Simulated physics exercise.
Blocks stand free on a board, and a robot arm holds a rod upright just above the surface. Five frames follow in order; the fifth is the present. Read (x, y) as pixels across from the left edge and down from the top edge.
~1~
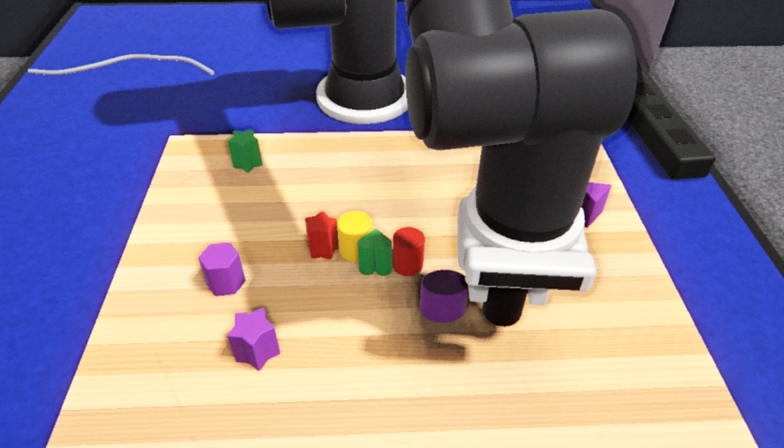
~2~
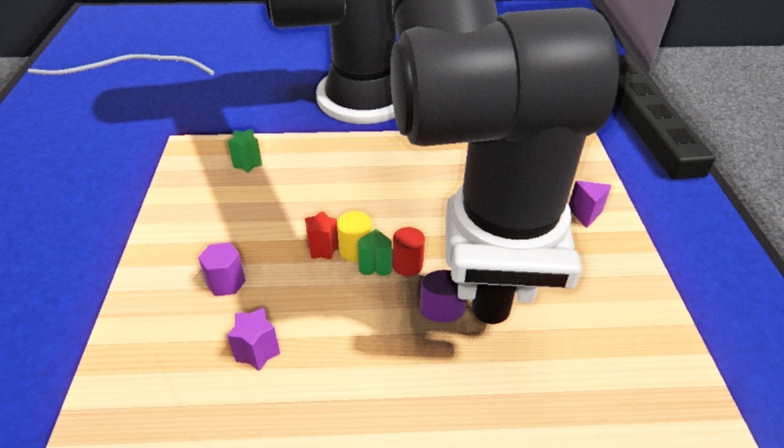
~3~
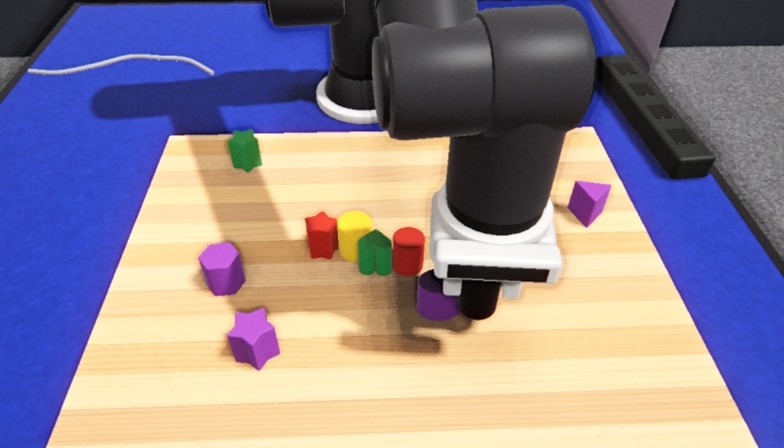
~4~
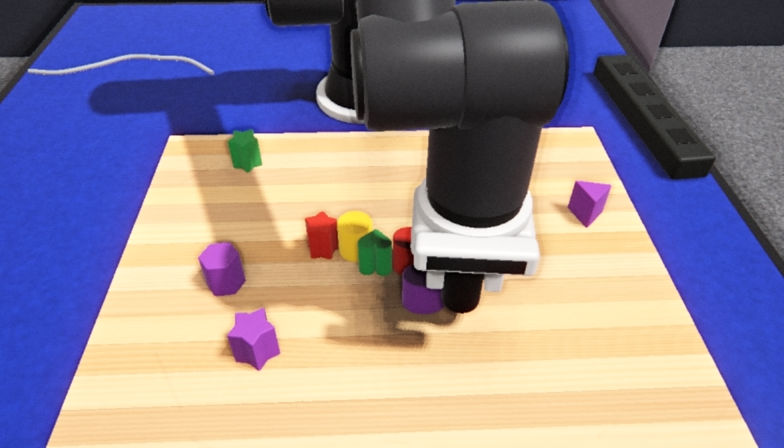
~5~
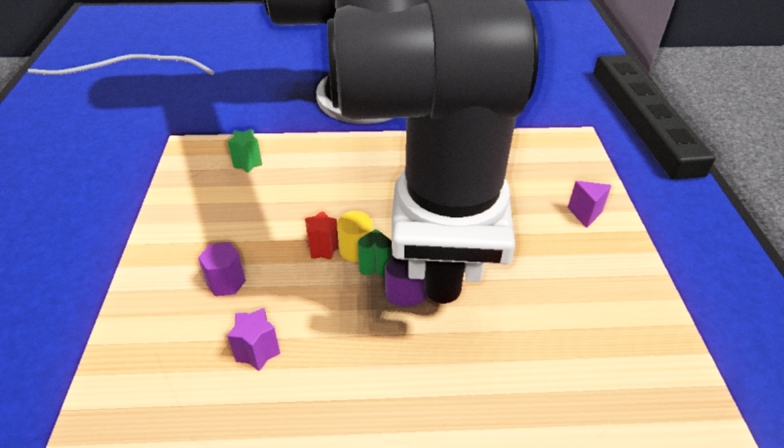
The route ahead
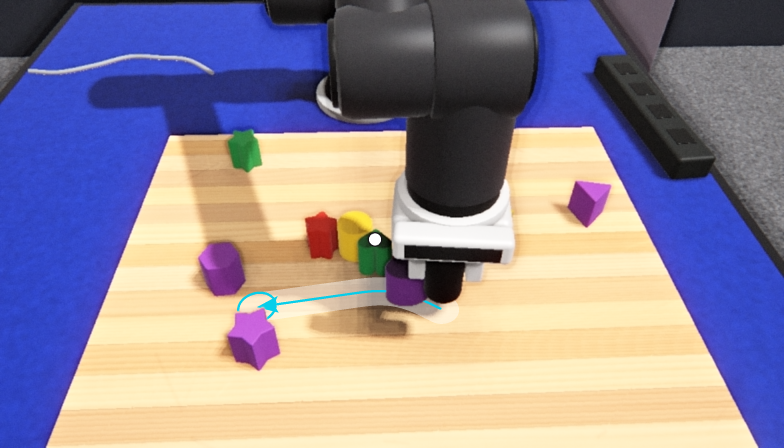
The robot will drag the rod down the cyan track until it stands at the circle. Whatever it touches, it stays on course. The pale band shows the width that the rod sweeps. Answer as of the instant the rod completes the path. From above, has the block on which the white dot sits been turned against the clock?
No - that is not the case.
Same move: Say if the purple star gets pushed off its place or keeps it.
It will remain on its spot.
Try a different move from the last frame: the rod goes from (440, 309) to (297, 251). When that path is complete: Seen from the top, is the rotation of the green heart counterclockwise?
No - that is not the case.
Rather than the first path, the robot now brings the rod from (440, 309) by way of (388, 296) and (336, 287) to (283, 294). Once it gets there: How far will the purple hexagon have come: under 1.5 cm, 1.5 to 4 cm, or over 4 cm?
It shifts by less than 1.5 cm.
Drawn move, from (440, 309) through (382, 291) and (321, 298) to (257, 307); the dot is on the green heart.
The first path, step by step. One third of the way, rod at (381, 273); red star at (316, 218), turned 40° anticlockwise; yellow circular block at (346, 208); green heart at (343, 230), turned 70° clockwise; purple elliptical block at (346, 256), turned 30° anticlockwise.
Two thirds of the way, rod at (318, 280); red star at (316, 217), turned 50° anticlockwise; yellow circular block at (346, 208); green heart at (336, 231), turned 105° clockwise; purple elliptical block at (292, 252).
At the end, rod at (252, 289); purple star still; red star at (316, 217), turned 50° anticlockwise; yellow circular block at (346, 208); green heart at (336, 231), turned 105° clockwise; purple elliptical block at (283, 249), turned 20° clockwise.
